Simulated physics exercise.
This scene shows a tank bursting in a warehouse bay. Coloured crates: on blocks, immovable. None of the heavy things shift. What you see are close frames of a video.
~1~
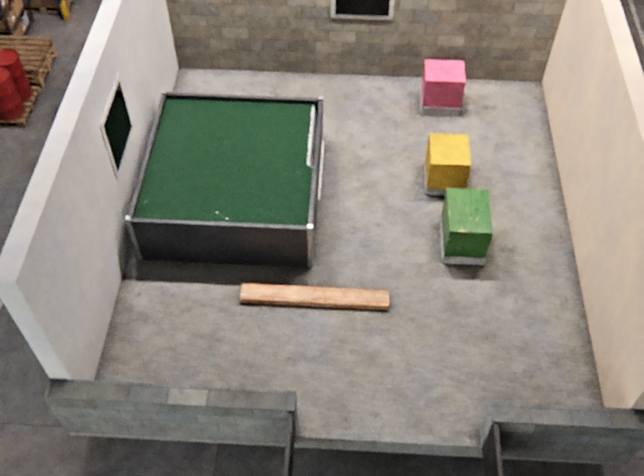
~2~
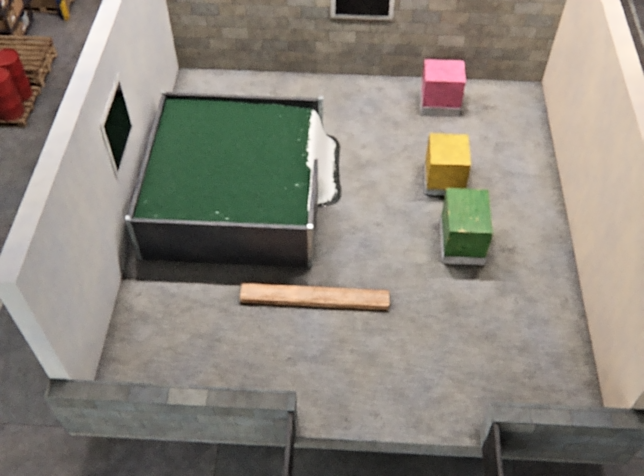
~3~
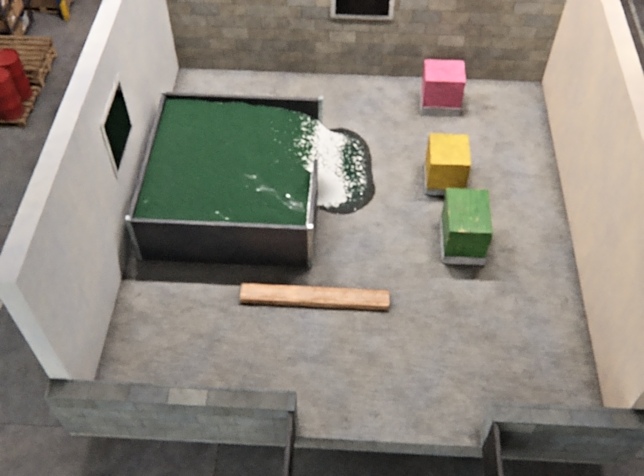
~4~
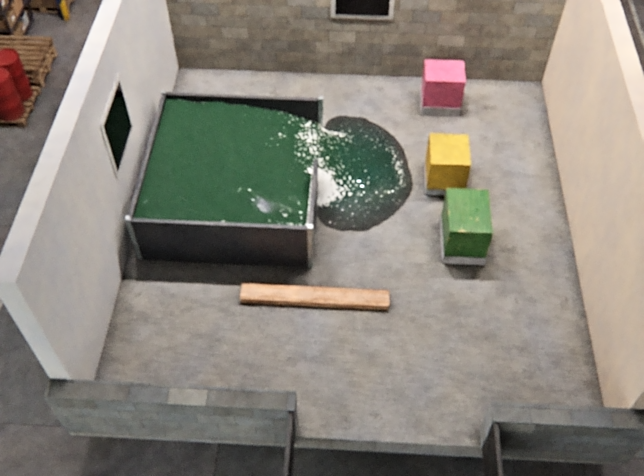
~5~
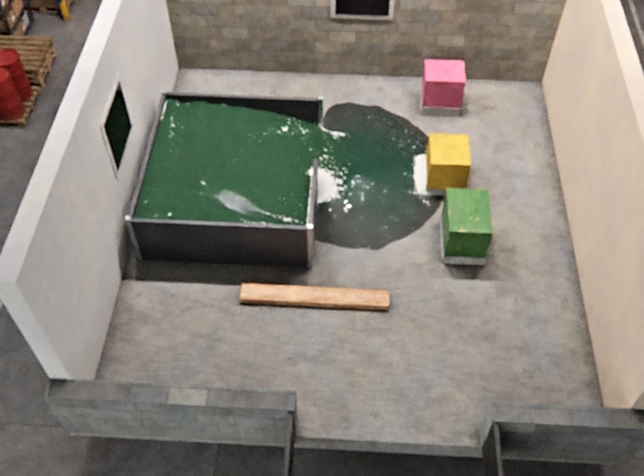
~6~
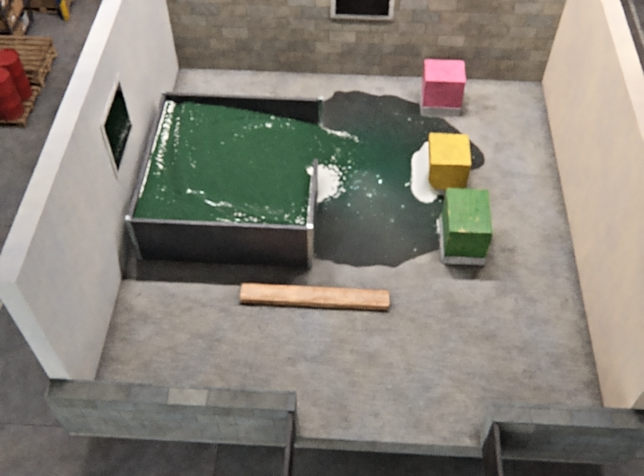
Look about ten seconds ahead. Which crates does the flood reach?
The pink crate is within reach of the water. The yellow crate is within reach of the water. The green crate is within reach of the water.
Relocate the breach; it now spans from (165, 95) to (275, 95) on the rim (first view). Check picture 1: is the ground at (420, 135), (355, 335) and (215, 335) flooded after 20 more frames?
The first comes out soaked, the second untouched, the third untouched.
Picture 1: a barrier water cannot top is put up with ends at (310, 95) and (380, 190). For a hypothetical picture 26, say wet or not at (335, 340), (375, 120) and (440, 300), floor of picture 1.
The first point comes out inundated, the next unwetted, the last inundated.
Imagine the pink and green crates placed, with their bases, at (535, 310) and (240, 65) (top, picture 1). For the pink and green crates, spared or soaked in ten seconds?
Ten seconds on, the pink crate has been flooded, but the green crate is still clear.
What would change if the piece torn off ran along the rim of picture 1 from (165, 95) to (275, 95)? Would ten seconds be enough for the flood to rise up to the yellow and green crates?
Taking them in turn, the yellow one is swamped, and the green one is left untouched.
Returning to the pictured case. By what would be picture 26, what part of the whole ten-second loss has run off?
Around 15 per cent.
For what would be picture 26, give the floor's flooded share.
It comes to roughly 75 in a hundred.
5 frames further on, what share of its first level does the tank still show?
Roughly 72 %.
A moment on, water covers 30 % of the floor; the pink crate water round its plinth, the yellow crate water round its plinth, the green crate water round its plinth.
Next, water covers 45 % of the floor; the pink crate water round its plinth, the yellow crate water round its plinth, the green crate water round its plinth.
Then, water covers 75 % of the floor; the pink crate water round its plinth, the yellow crate water round its plinth, the green crate water round its plinth.
Later, water covers 85 % of the floor; the pink crate water round its plinth, the yellow crate water round its plinth, the green crate water round its plinth.
In the end, water covers 100 % of the floor; the pink crate was topped, the yellow crate was topped, the green crate was topped.
